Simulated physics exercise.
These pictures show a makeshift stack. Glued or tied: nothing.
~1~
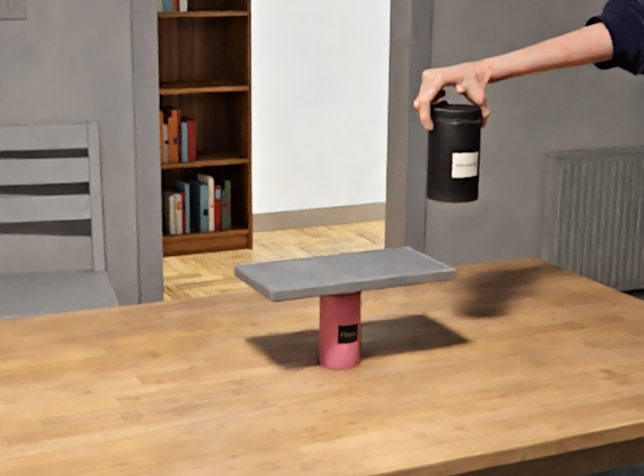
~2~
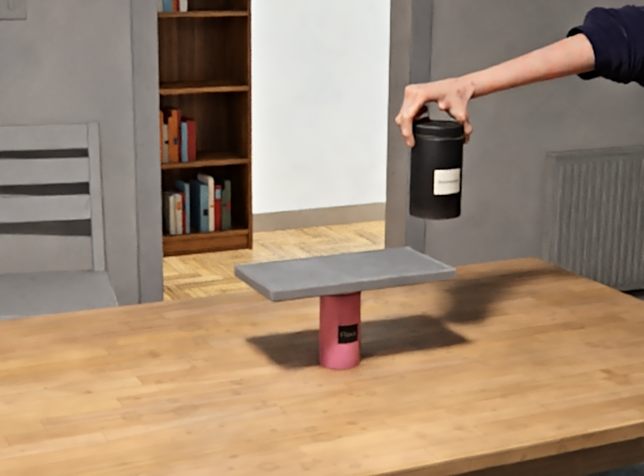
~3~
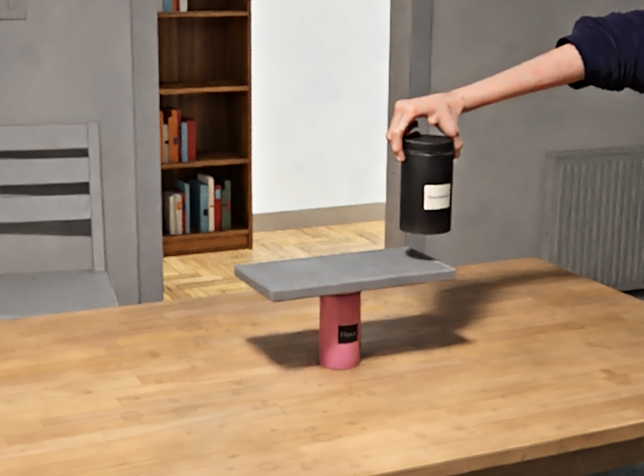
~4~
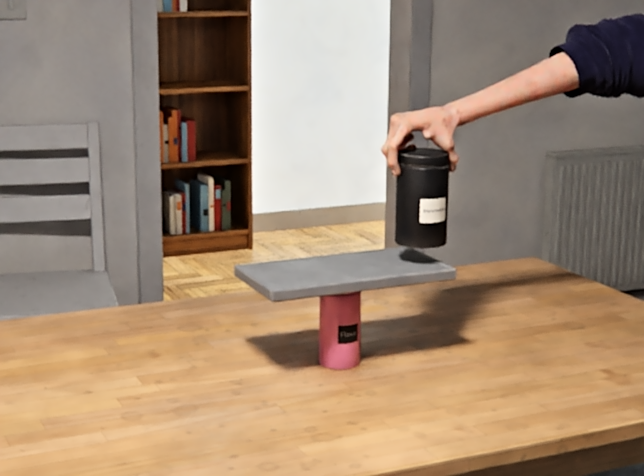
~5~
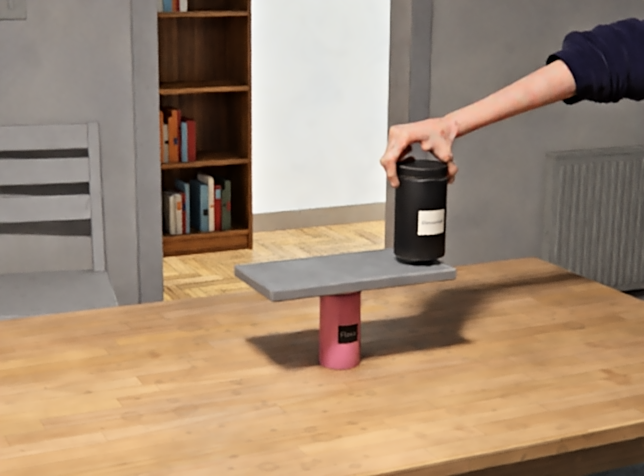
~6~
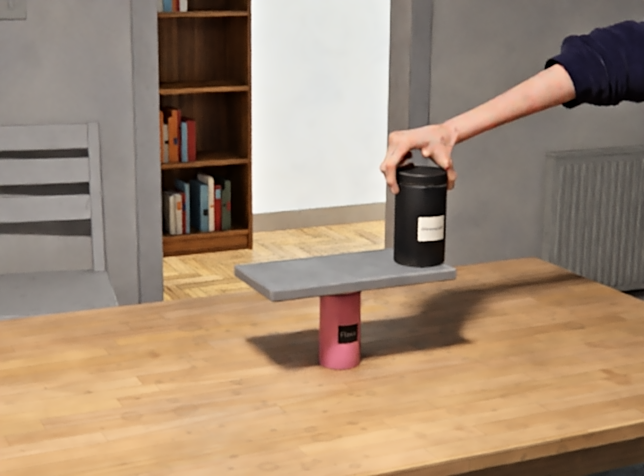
On a wooden table, a hand lowered a black jar leftward and down onto the right end of a grey slab resting on a pink can, and kept holding it there.
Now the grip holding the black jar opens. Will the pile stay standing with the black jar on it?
No.
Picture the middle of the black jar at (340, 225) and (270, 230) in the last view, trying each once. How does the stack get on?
The first time it stays in place, but the second time it tumbles down.
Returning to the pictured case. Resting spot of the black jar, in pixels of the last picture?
Close to pixel (487, 325).
Then, 0.30 s later than the last frame, black jar now fallen; grey lid tilted by 35°.
Then, 0.50 s later than the last frame, grey lid on its side.
Then, 1.30 s later than the last frame, grey lid tilted by 47°; pink jar tilted by 28°.
Then, 1.50 s later than the last frame, grey lid and pink jar now fallen.
When it is over, fallen, grey lid, pink jar and black jar. End places, in pixels of the last picture, black jar near (487, 324). The stack gives way.
